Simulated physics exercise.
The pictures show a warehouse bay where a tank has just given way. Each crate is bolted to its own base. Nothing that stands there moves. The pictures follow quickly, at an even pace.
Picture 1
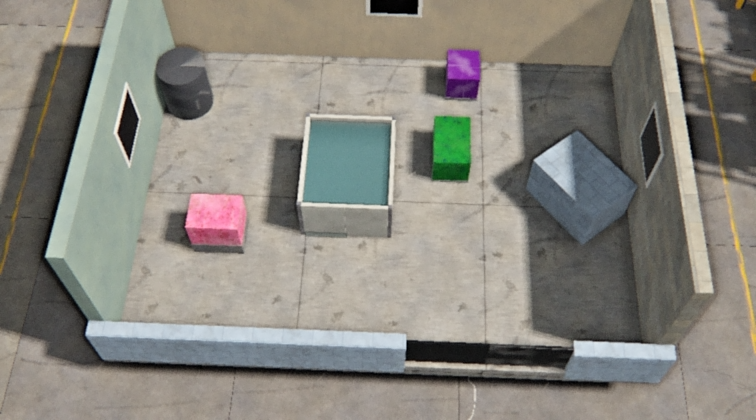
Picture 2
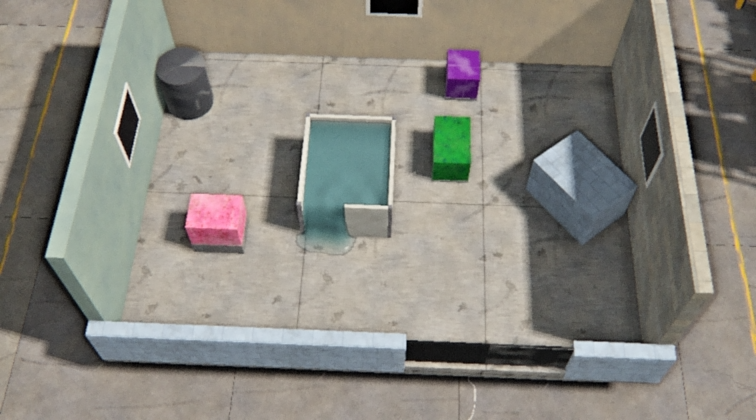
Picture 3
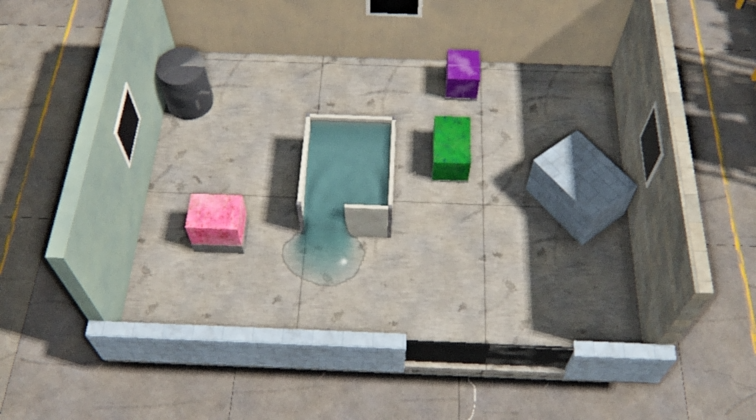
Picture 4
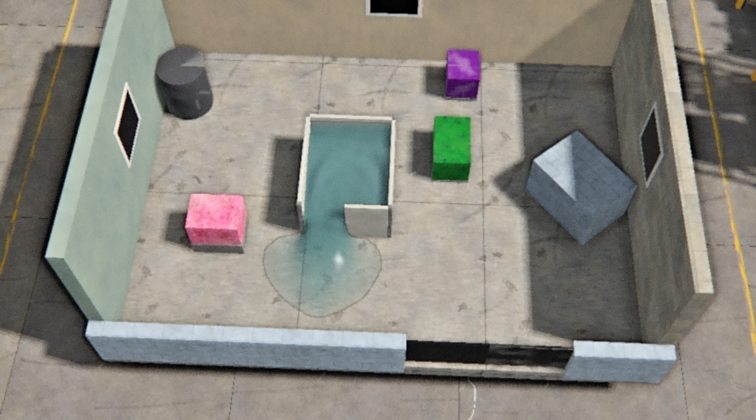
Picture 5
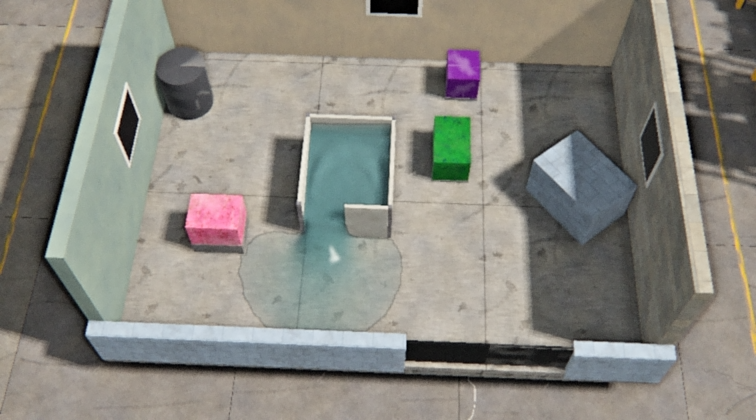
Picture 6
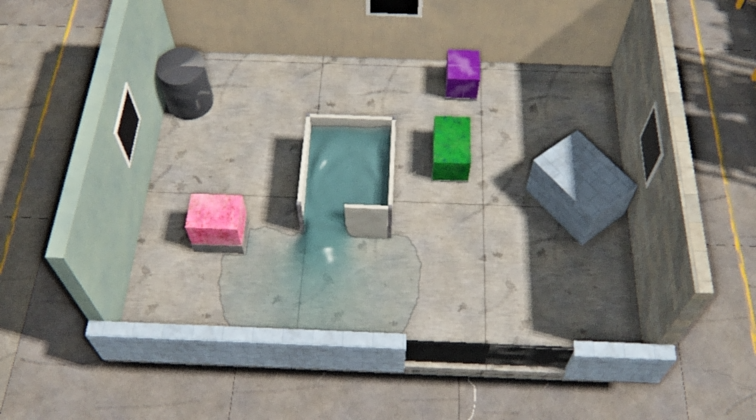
At first, a pale open-topped tank of water sits whole and still among coloured blocks in a walled bay. Then a gap opens at the left of its front side and water pours out, spreading across the floor in a widening, rounded pool that reaches the low front wall and broadens alongside it.
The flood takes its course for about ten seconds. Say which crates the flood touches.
One by one: The purple crate gets wet; the pink crate stays dry; the green crate gets wet.
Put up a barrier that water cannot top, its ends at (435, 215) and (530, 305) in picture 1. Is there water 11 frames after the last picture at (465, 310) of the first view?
At that place: Awash.
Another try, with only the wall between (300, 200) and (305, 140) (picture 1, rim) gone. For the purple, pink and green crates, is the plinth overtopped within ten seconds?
Then: Purple crate is soaked, pink crate gets wet, green crate is topped.
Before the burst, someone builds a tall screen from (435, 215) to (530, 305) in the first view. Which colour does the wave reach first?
I say the pink one.
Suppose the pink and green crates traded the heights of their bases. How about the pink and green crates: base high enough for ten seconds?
Then: Pink crate takes water, green crate stays dry.
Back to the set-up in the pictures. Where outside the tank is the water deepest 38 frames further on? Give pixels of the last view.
Close to (162, 127).
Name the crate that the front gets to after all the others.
The one in purple.
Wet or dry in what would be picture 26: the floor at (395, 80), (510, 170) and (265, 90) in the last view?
As listed: Dry, no water, free of water.
A moment on, water covers 20 % of the floor; the purple crate not reached, the pink crate water round its plinth, the green crate not reached.
Next, water covers 25 % of the floor; the purple crate not reached, the pink crate water round its plinth, the green crate not reached.
Then, water covers 45 % of the floor; the purple crate not reached, the pink crate water round its plinth, the green crate not reached.
Later, water covers 65 % of the floor; the purple crate not reached, the pink crate water round its plinth, the green crate water round its plinth.
In the end, water covers 95 % of the floor; the purple crate was topped, the pink crate stayed above the water, the green crate was topped.
